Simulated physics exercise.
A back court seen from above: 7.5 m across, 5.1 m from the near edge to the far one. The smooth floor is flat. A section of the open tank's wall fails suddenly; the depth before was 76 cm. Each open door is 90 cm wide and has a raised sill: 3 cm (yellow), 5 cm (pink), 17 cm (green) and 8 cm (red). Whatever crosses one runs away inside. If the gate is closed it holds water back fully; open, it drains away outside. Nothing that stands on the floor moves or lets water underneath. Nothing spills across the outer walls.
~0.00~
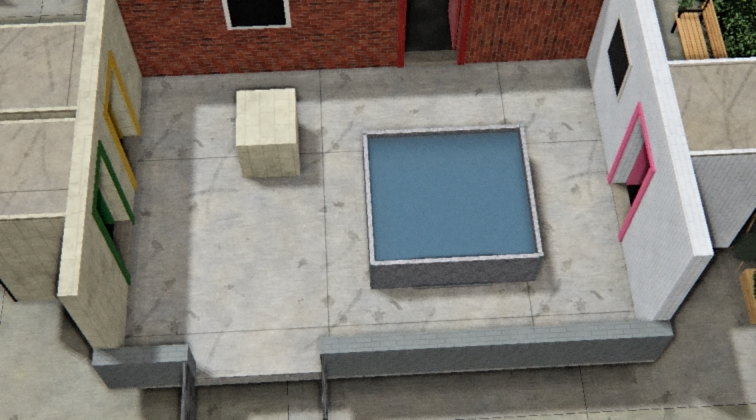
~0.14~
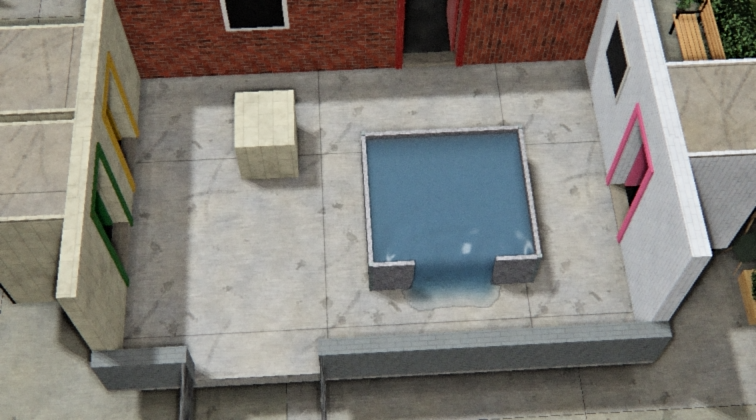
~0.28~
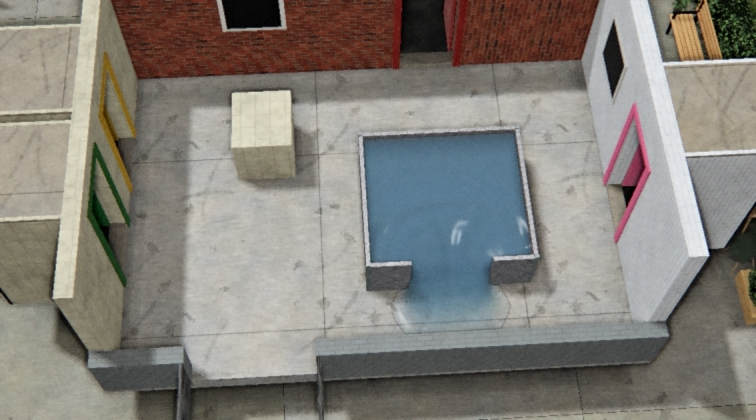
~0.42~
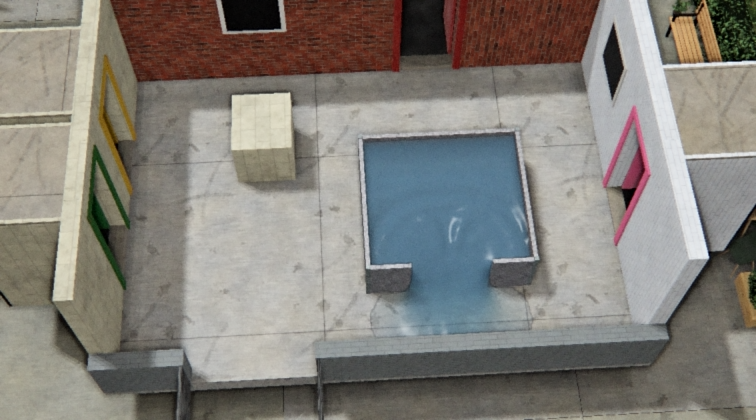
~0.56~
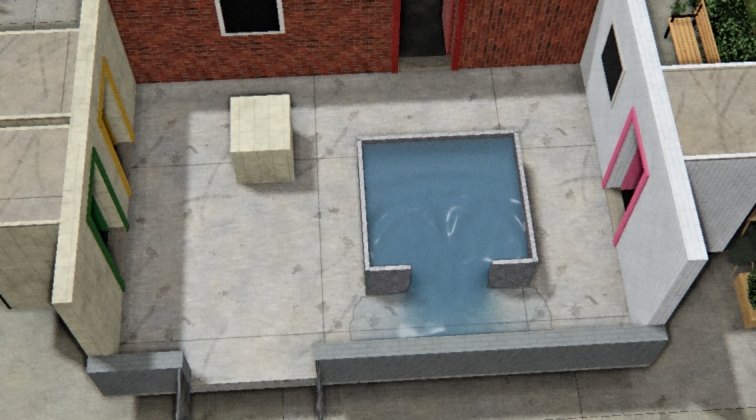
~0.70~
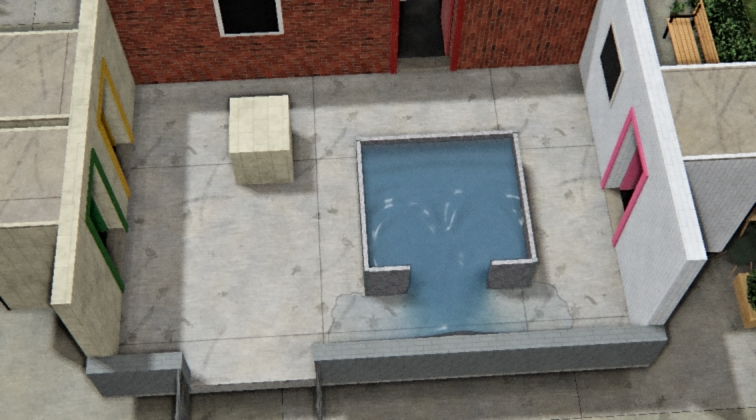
At the start, a square open tank of still blue water stands whole in a walled court beside a pale block. A section of its front wall gives way, and water pours through the gap onto the floor. The water reaches the low grey front wall and spreads sideways along it as ripples cross the tank.
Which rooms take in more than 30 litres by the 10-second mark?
The water let in: At the yellow door it goes over the limit; at the pink door it exceeds the limit; at the green door it does not reach the limit; at the red door it stays under the limit.
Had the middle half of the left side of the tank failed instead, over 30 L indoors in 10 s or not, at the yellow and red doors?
Against that limit: Yellow above, red under.
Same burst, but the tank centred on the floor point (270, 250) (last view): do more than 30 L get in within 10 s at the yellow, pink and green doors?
Then: Yellow under, pink below, green not over.
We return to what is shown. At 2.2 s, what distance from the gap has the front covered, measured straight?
Roughly 5.0 m.
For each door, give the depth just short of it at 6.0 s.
Depths in cm: Yellow 7, pink 8, green 13, red 8.
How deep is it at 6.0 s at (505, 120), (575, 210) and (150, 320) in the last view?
Roughly 4, 7 and 11 cm, in turn.
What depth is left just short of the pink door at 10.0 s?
About 5.5 cm.
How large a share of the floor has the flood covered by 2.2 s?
Some 45 per cent of it.
After 1.4 s water covers 25 % of the floor and is deepest (60 cm) near (454, 343); yellow door not reached, pink door not reached, green door not reached, red door not reached.
After 2.2 s water covers 45 % of the floor and is deepest (48 cm) near (454, 343); yellow door not reached, pink door 12 cm at the sill, 1 L in, green door 10 cm at the sill, 0 L in, red door not reached.
After 3.5 s water covers 70 % of the floor and is deepest (35 cm) near (456, 354); yellow door 10 cm at the sill, 4 L in, pink door 11 cm at the sill, 30 L in, green door 19 cm at the sill, 7 L in, red door not reached.
After 6.0 s water covers 95 % of the floor and is deepest (22 cm) near (521, 69); yellow door 7 cm at the sill, 37 L in, pink door 8 cm at the sill, 62 L in, green door 13 cm at the sill, 10 L in, red door 8 cm at the sill, 0 L in.
After 10.0 s water covers 100 % of the floor and is deepest (18 cm) near (156, 372); yellow door 10 cm at the sill, 92 L in, pink door 6 cm at the sill, 75 L in, green door 10 cm at the sill, 10 L in, red door 9 cm at the sill, 3 L in.
